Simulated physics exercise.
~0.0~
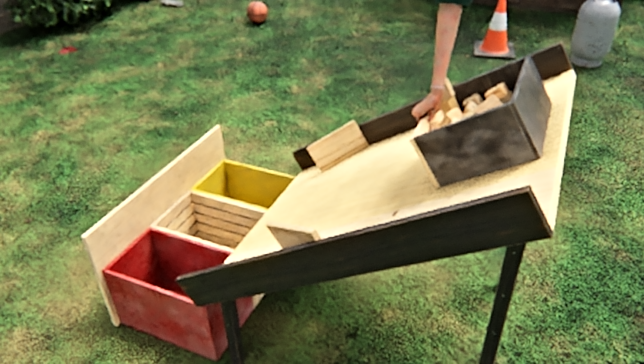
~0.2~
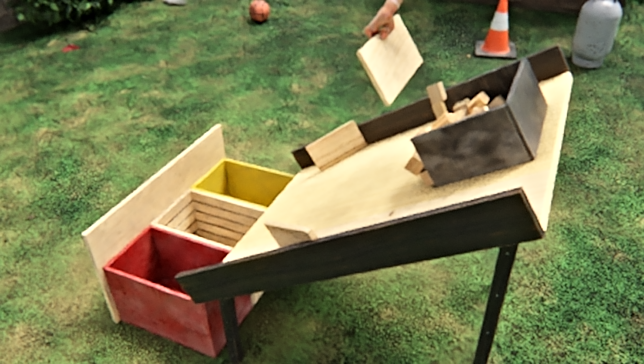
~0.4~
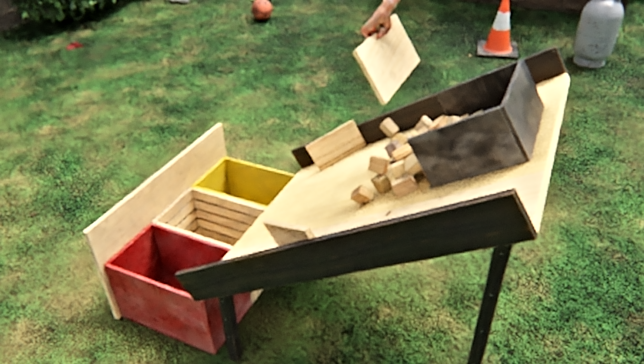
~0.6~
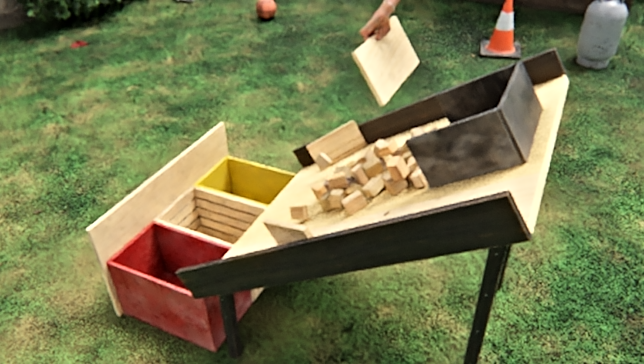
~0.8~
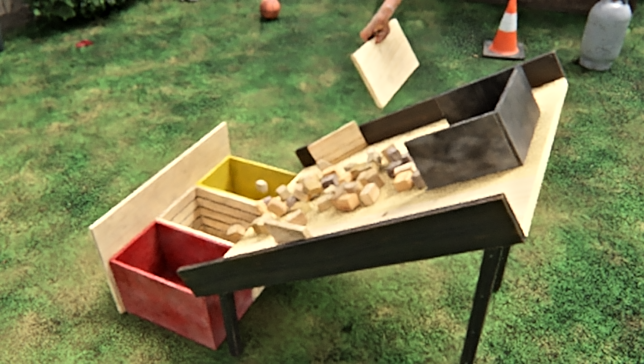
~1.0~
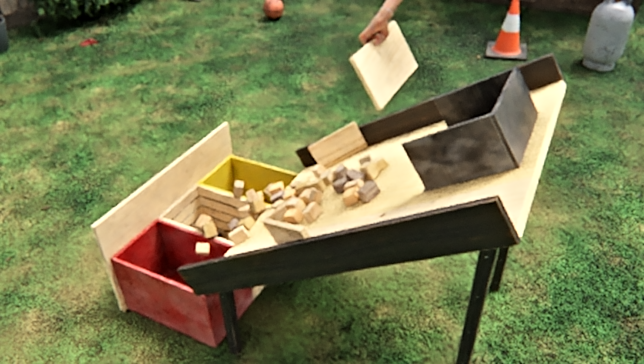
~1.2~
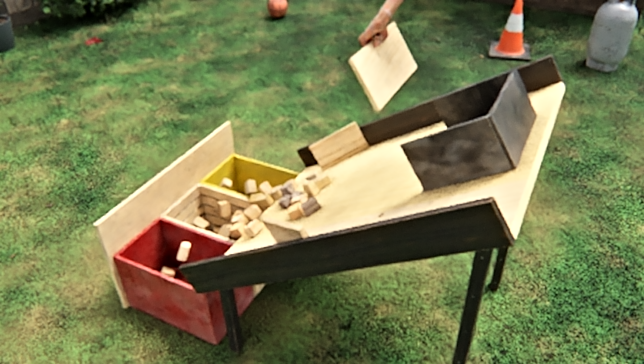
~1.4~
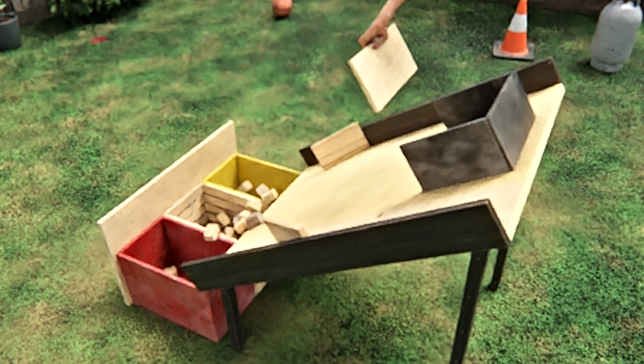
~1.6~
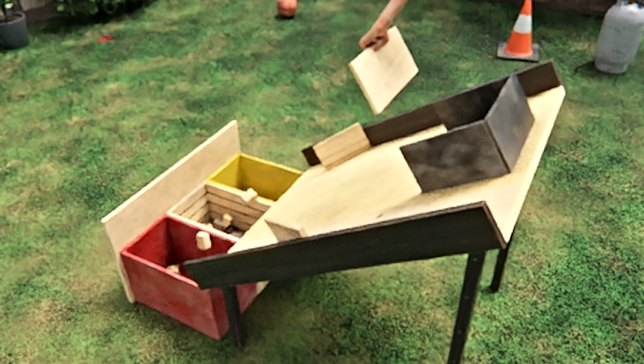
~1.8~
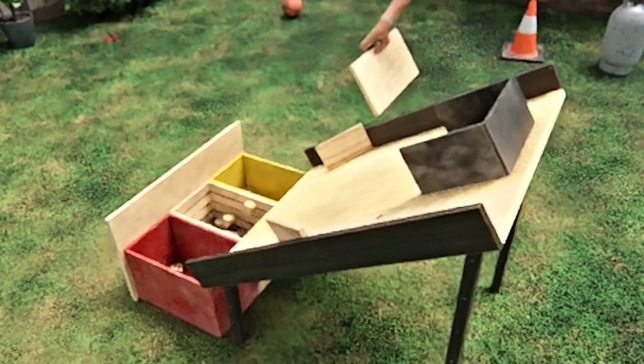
On a grassy lawn, a hand pulled a wooden panel up from a black box on a sloping table, and small wooden blocks tumbled down left between two boards, dropping into the red, wooden and yellow bins until the table was bare.
